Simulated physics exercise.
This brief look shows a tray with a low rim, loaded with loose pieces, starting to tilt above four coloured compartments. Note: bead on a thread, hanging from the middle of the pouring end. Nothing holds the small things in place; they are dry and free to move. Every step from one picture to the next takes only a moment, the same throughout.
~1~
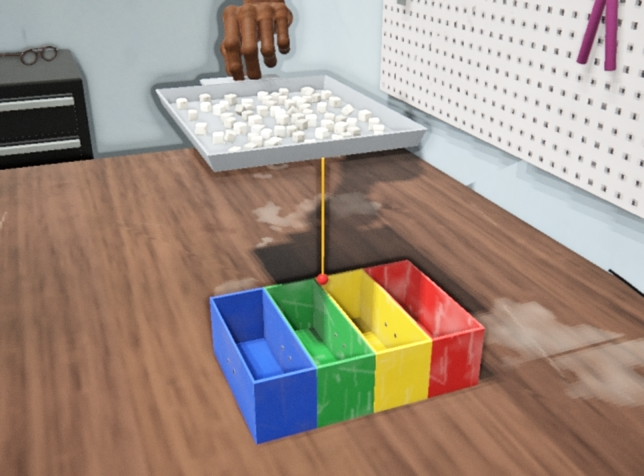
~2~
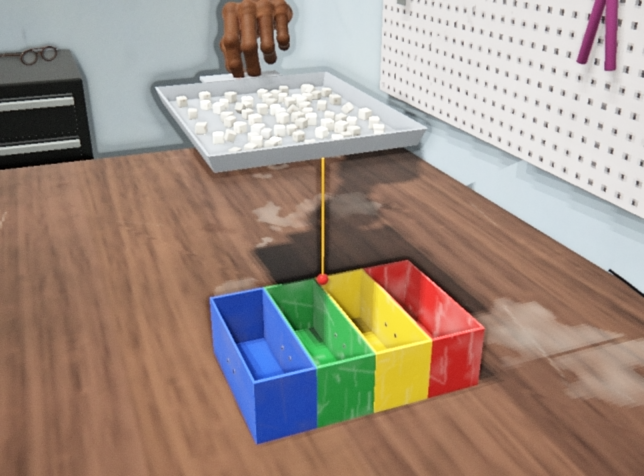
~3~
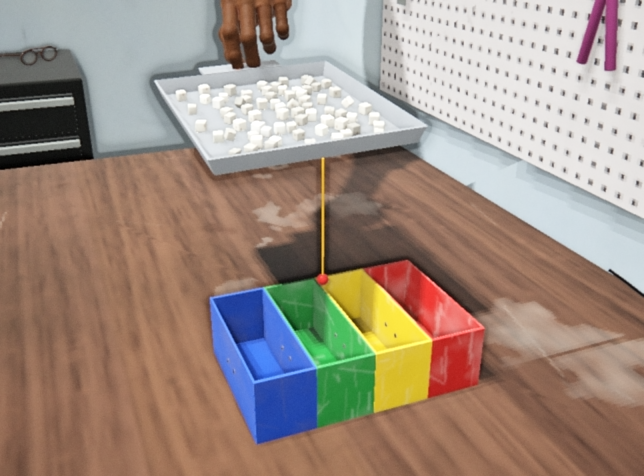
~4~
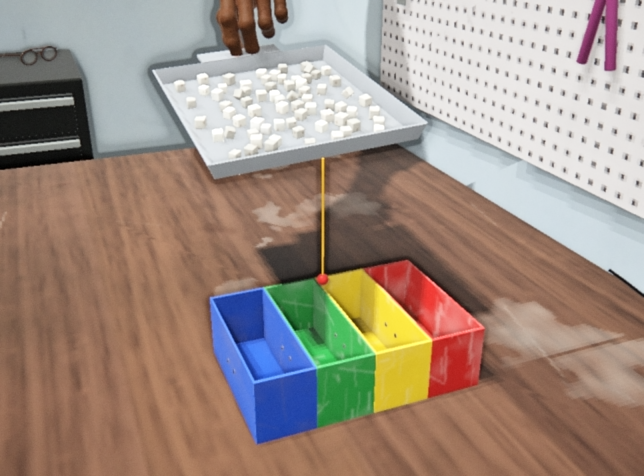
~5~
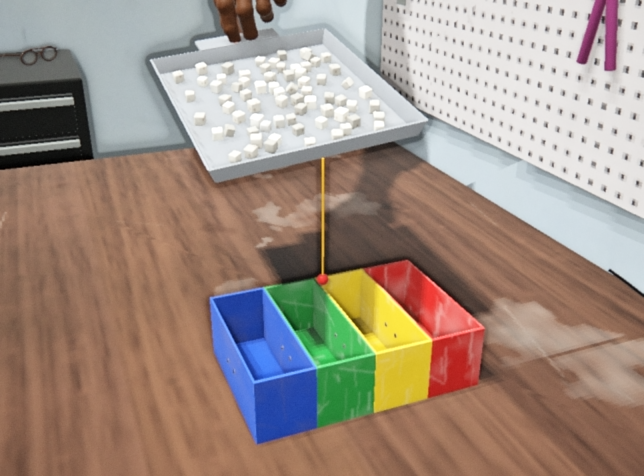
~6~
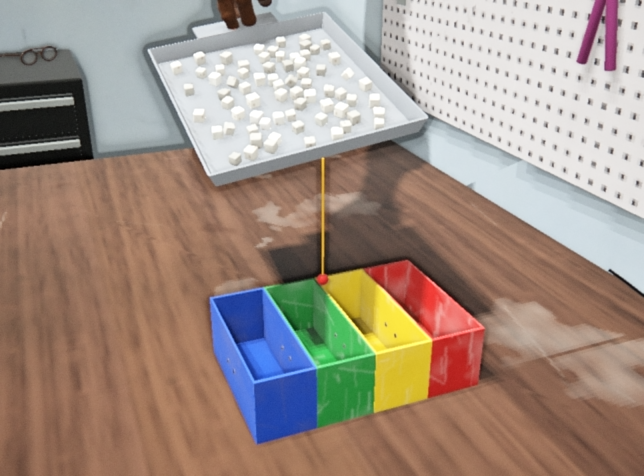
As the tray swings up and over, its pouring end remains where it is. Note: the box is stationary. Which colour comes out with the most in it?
Fullest: The blue cell.
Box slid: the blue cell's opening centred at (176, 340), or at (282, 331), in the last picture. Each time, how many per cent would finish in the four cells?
First placement near 100 percent, second near 60 percent.
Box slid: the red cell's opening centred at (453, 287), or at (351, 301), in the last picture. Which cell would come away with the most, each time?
First try: The blue cell. Second try: The cell in green.
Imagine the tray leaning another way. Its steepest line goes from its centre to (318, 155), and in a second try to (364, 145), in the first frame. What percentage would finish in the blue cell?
Around 20 per cent first, around 0 per cent next.
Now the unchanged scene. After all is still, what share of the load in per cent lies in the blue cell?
Close to 60 in every hundred pieces.
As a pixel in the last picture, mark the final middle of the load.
Roughly at pixel (261, 378).
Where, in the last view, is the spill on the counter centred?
Roughly at pixel (181, 420).
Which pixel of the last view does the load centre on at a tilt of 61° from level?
(259, 141).
Soon, tray tipped steeply; nearly all on the tray; a stray few falling or outside the box.
A while on, tray tipped right over; most on the tray; a small part in the blue cell; a small part falling or outside the box.
Towards the end, tray tipped past a quarter turn; about half in the blue cell; about a quarter in the green cell; about a quarter falling or outside the box.
Finally, tray tipped past a quarter turn; about half in the blue cell; about a quarter in the green cell; none in the yellow cell; none in the red cell; about a quarter outside the box.
